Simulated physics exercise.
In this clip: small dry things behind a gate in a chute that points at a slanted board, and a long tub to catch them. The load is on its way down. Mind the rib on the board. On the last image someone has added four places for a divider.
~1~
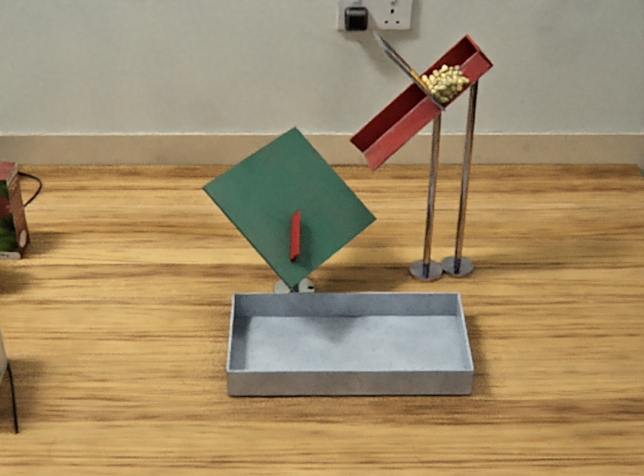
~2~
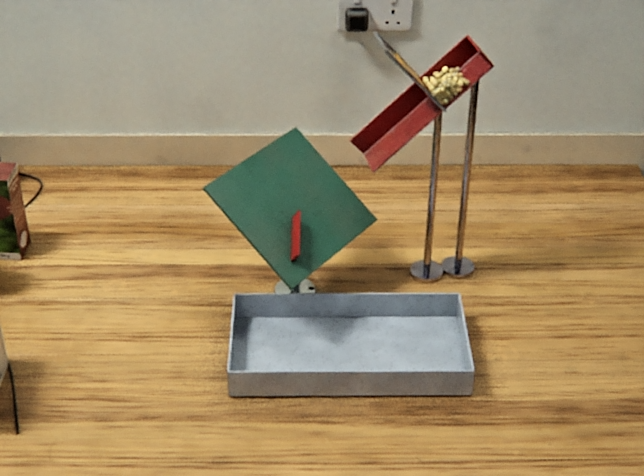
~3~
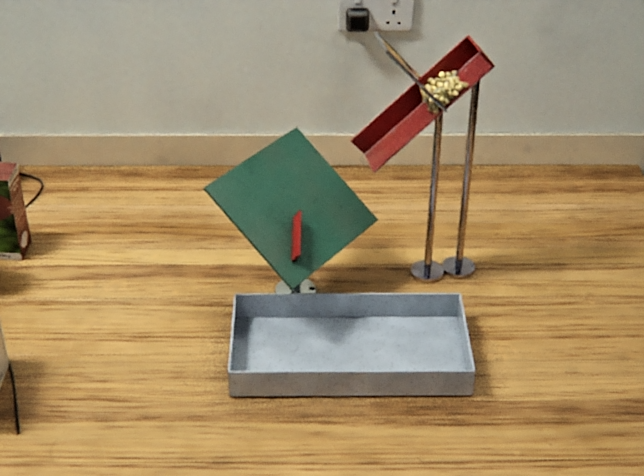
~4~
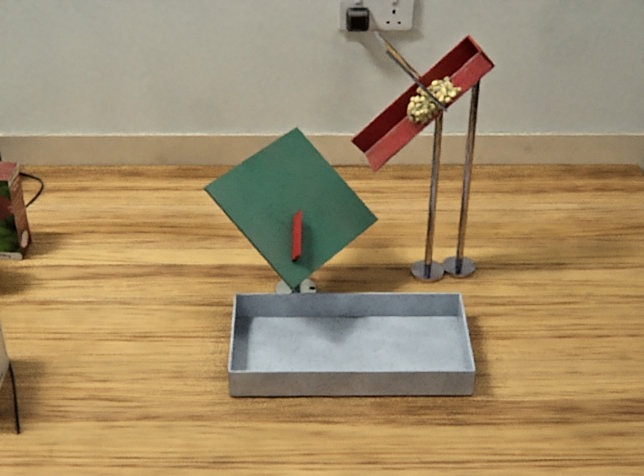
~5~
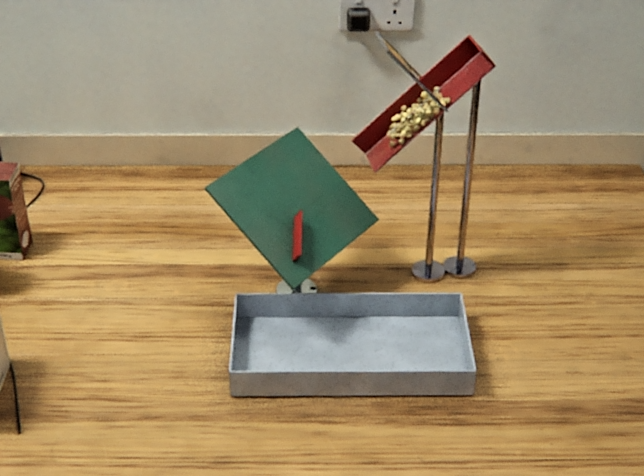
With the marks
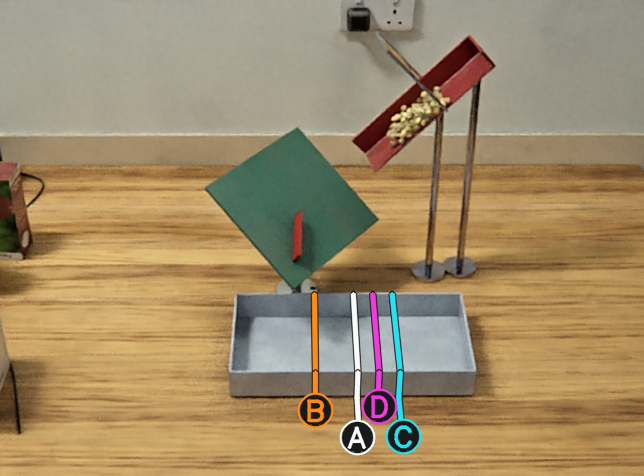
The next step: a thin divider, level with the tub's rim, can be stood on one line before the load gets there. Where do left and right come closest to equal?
Best: A.
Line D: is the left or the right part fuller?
Left.
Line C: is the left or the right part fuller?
More lands on the left.
On the marked copy, line A crosses the front rim at (357, 371); line B crosses the front rim at (315, 371); line C crosses the front rim at (400, 371); line D crosses the front rim at (379, 371).
For line A, of what is caught, about two thirds on the left of the divider, about a third on the right.
For line B, of what is caught, a small part on the left of the divider, nearly all on the right.
For line C, of what is caught, nearly all on the left of the divider, a small part on the right.
For line D, of what is caught, nearly all on the left of the divider, a small part on the right.
